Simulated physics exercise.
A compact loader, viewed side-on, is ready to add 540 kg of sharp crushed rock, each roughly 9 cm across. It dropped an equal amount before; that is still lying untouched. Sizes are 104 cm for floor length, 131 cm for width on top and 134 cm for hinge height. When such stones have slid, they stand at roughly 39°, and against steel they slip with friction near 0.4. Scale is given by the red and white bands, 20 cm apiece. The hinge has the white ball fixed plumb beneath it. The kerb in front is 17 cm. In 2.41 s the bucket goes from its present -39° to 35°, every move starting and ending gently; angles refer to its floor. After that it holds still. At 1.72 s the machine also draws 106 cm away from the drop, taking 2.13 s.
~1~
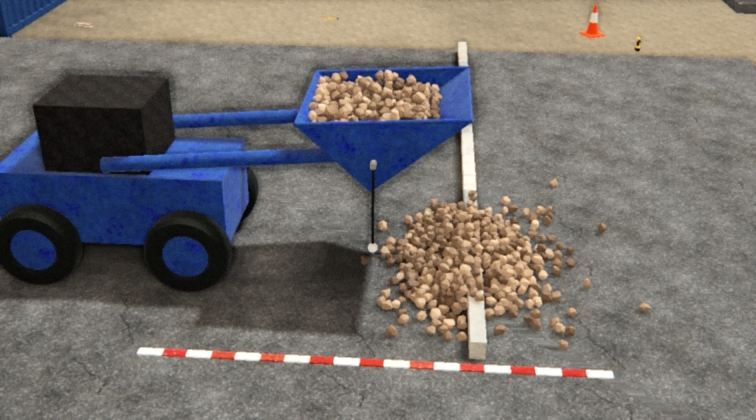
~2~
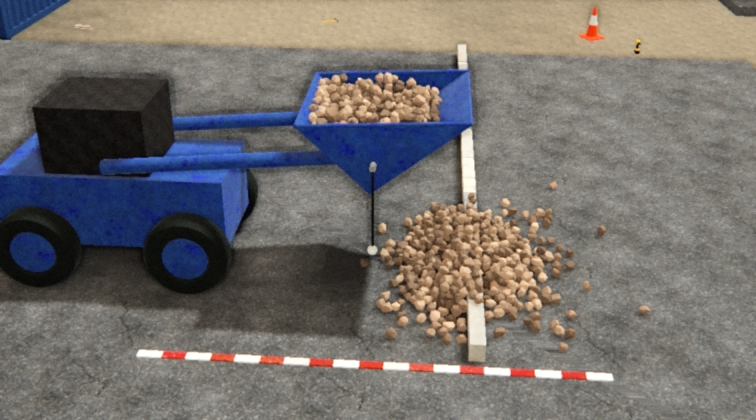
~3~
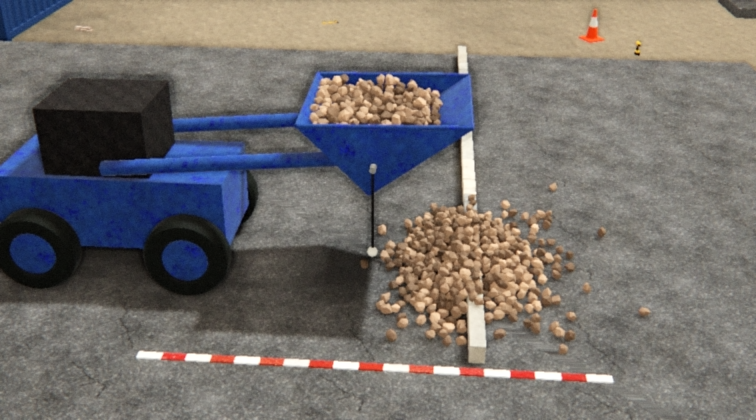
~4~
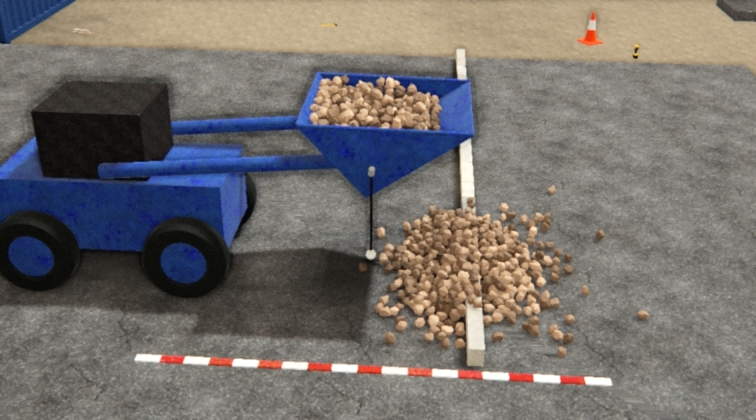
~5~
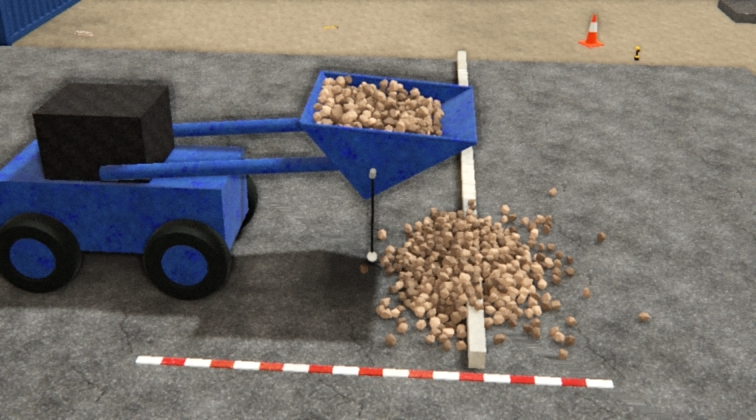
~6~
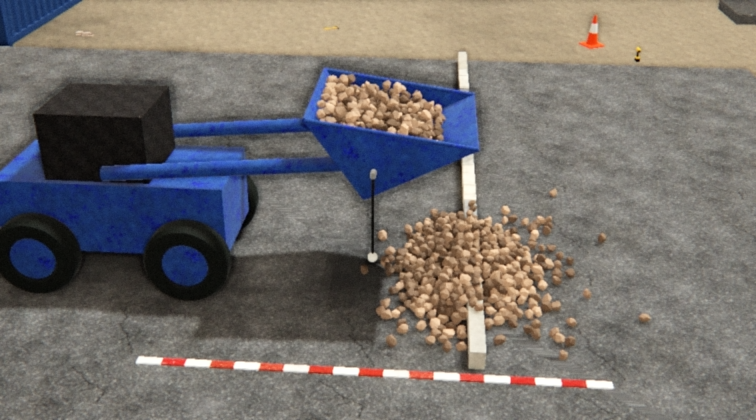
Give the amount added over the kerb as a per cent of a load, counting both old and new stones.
About 24 per cent of a load.
Then, 1.2 s after the last picture the floor is at 24°; in per cent of one load, 99 in the bucket, 67 on this side of the kerb, 33 over the kerb; the foremost stones are at (578, 253).
Then, 1.9 s after the last picture the floor is at 35°; in per cent of one load, 30 in the bucket, 122 on this side of the kerb, 48 over the kerb; the foremost stones are at (578, 253).
Then, 3.7 s after the last picture the floor is at 35°; in per cent of one load, 0 in the bucket, 142 on this side of the kerb, 58 over the kerb; the foremost stones are at (589, 263).
Then, 6.6 s after the last picture the floor is at 35°; in per cent of one load, 0 in the bucket, 142 on this side of the kerb, 58 over the kerb; the foremost stones are at (589, 263). Net gain over the kerb, 24.
